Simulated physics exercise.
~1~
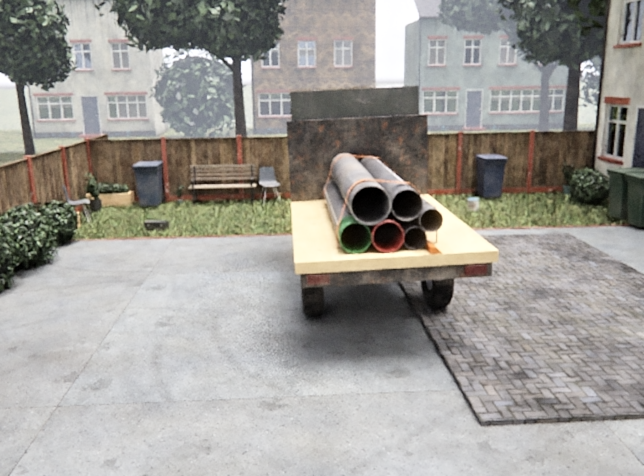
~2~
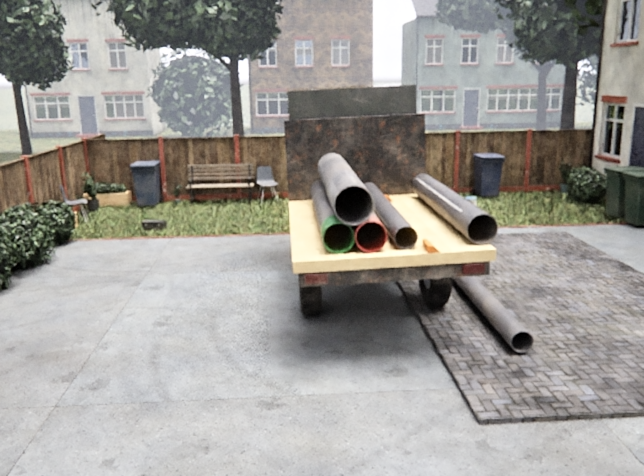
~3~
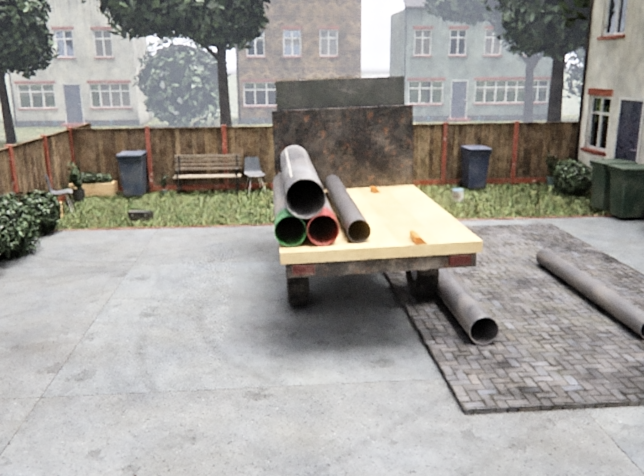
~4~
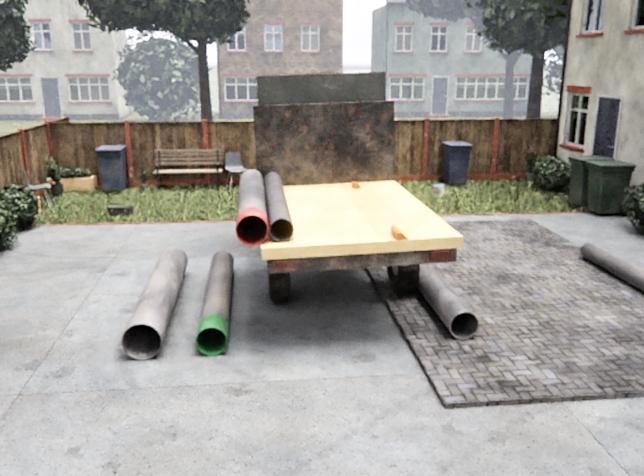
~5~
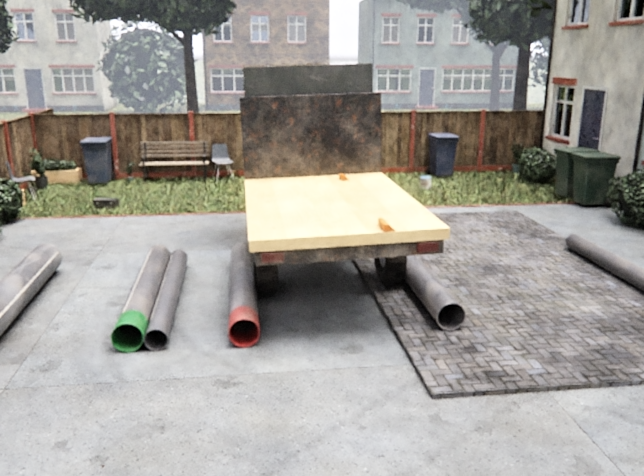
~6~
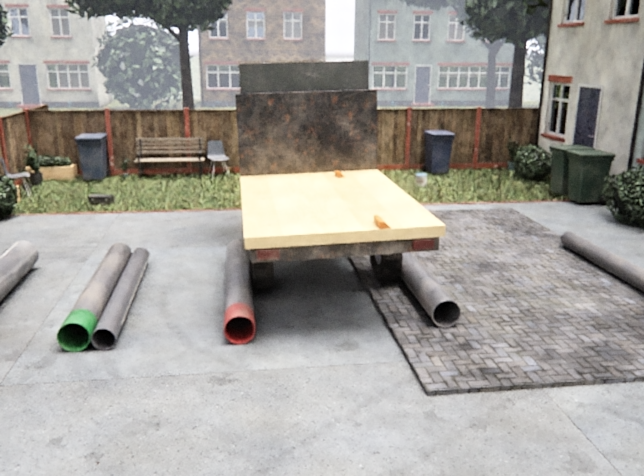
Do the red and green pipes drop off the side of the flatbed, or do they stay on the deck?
Both drop off the left side. The green pipe goes over before the red one, and both end up on the ground.
